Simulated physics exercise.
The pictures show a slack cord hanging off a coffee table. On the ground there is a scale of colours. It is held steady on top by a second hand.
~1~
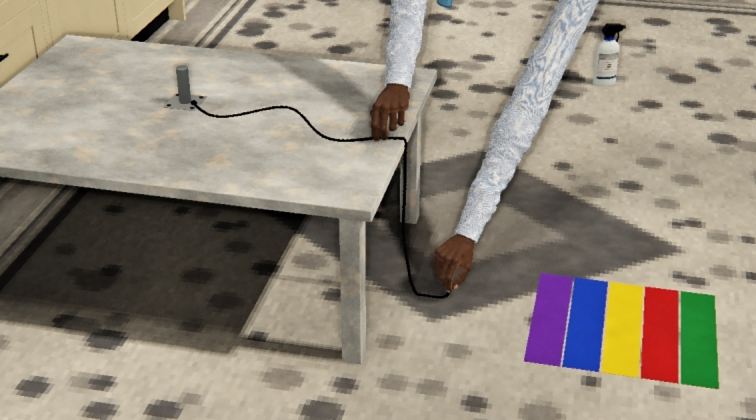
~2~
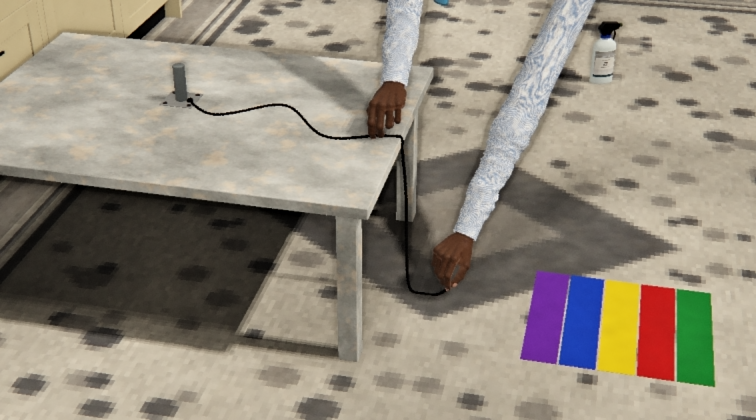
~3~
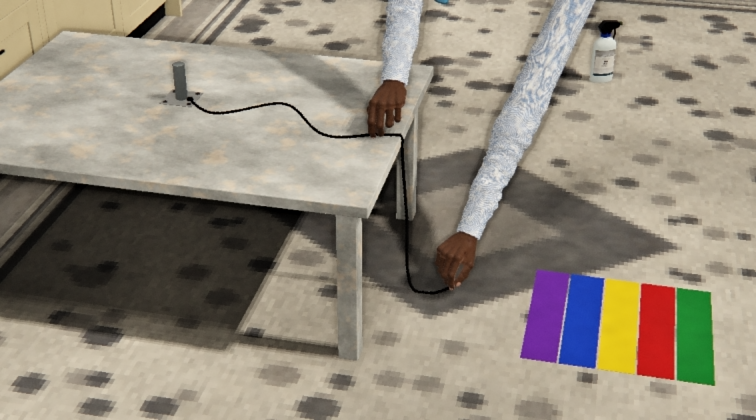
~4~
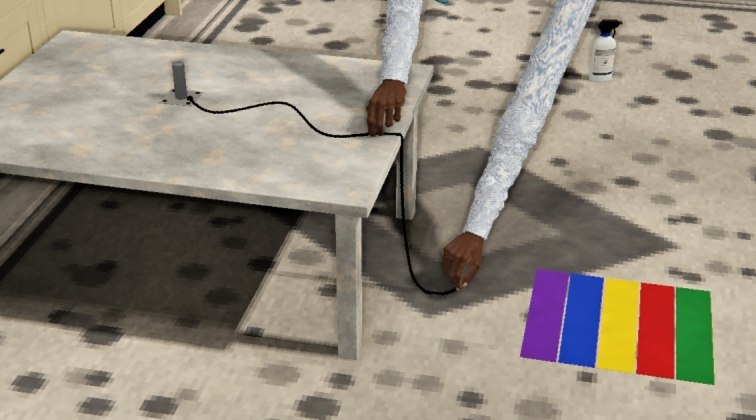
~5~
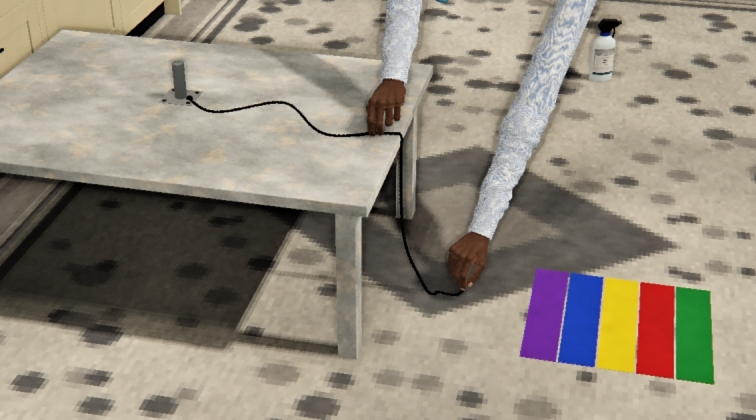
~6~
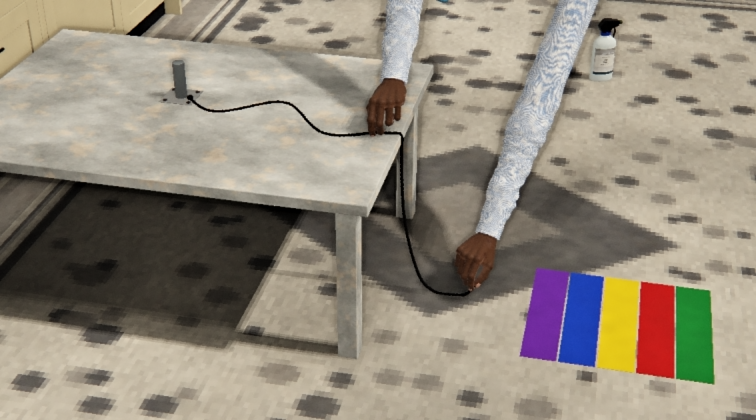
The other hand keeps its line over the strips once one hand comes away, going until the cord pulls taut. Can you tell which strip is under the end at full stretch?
Yes, the yellow one.
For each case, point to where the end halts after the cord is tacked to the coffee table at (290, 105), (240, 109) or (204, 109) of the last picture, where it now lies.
Estimated spots in sequence: (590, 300), (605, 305), (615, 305).
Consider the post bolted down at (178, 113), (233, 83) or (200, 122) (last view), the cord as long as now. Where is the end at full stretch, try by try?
Roughly (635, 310), (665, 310) and (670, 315).
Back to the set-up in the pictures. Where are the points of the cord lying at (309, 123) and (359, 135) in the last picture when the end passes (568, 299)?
First: (348, 122). Second: (403, 140).
Early on, end near (568, 299); over blue.
Midway, end near (603, 303); over yellow.
At the end of the slack, end near (623, 306); over yellow. Over yellow.
